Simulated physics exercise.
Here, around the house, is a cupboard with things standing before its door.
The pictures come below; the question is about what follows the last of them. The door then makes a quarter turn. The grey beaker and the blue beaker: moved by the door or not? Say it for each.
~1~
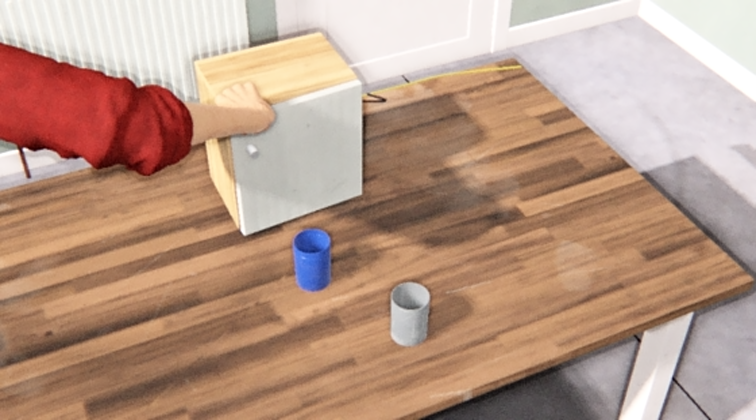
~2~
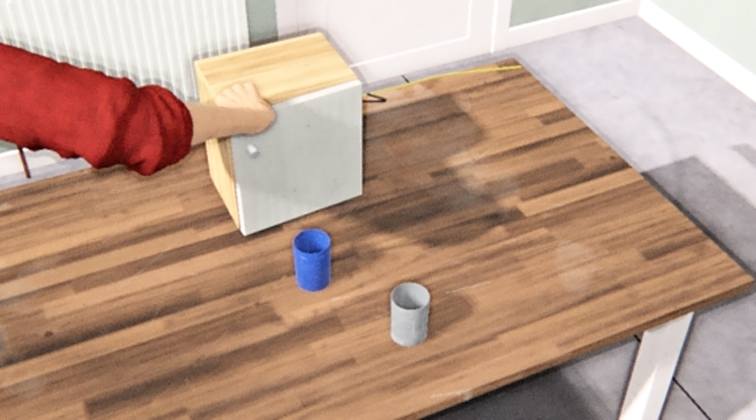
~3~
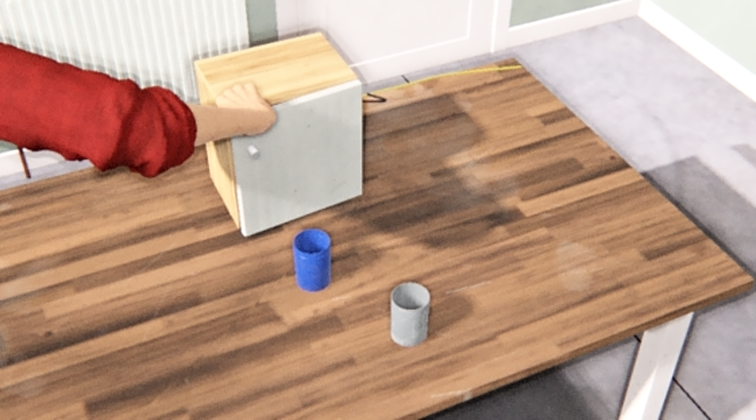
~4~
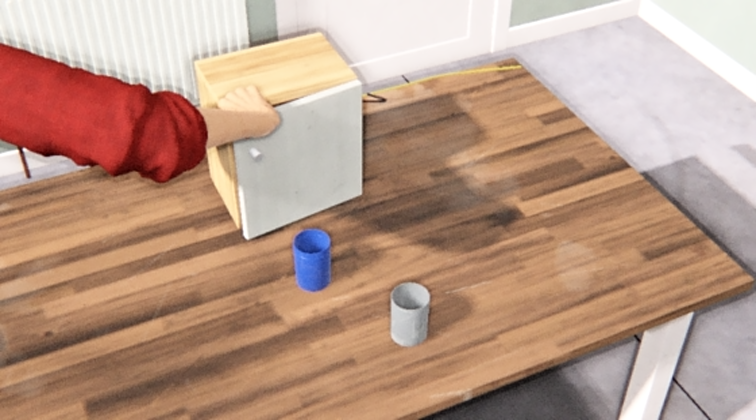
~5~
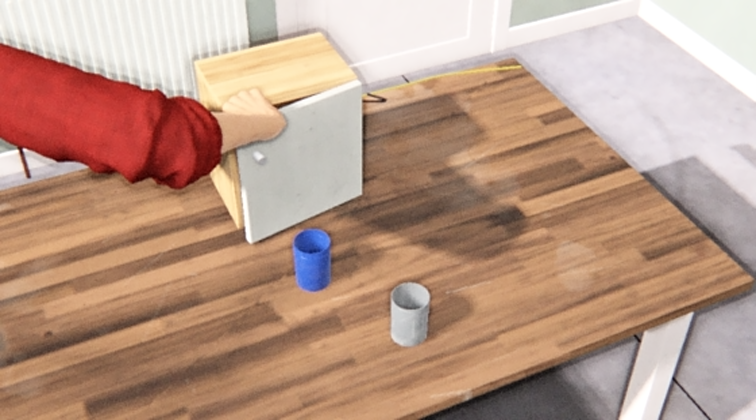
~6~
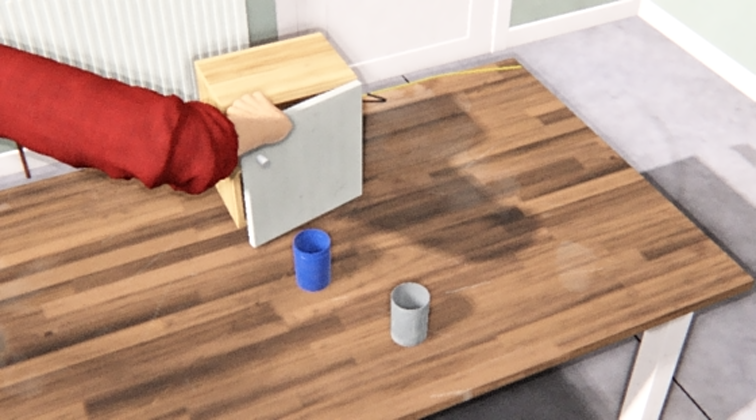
My prediction: The grey beaker keeps its place; the blue beaker is displaced.
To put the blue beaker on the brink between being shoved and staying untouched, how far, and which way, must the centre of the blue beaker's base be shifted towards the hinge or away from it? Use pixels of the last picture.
Down, roughly 16 px.
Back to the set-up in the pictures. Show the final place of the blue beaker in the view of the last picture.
Its centre ends up near (411, 280).
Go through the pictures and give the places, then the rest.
Door 4° open; grey beaker (409, 315); blue beaker (313, 261); door (303, 162), in the first frame.
Door 4° open; blue beaker (313, 261); door (303, 162), in the second frame.
Door 5° open; grey beaker (409, 315); door (303, 162), in the third frame.
Door 7° open; blue beaker (313, 261); door (304, 164), in the fourth frame.
Door 10° open; grey beaker (409, 315); door (306, 166), in the fifth frame.
Door 13° open; grey beaker (409, 315); blue beaker (313, 261); door (308, 167), in the sixth frame.
Then, 1.54 s past the last view, door 59° open; grey beaker at rest near (409, 315); blue beaker travelled about its own width near (365, 273).
Finally, the grey beaker escapes contact, near (409, 315); the blue beaker gets knocked, near (411, 280).
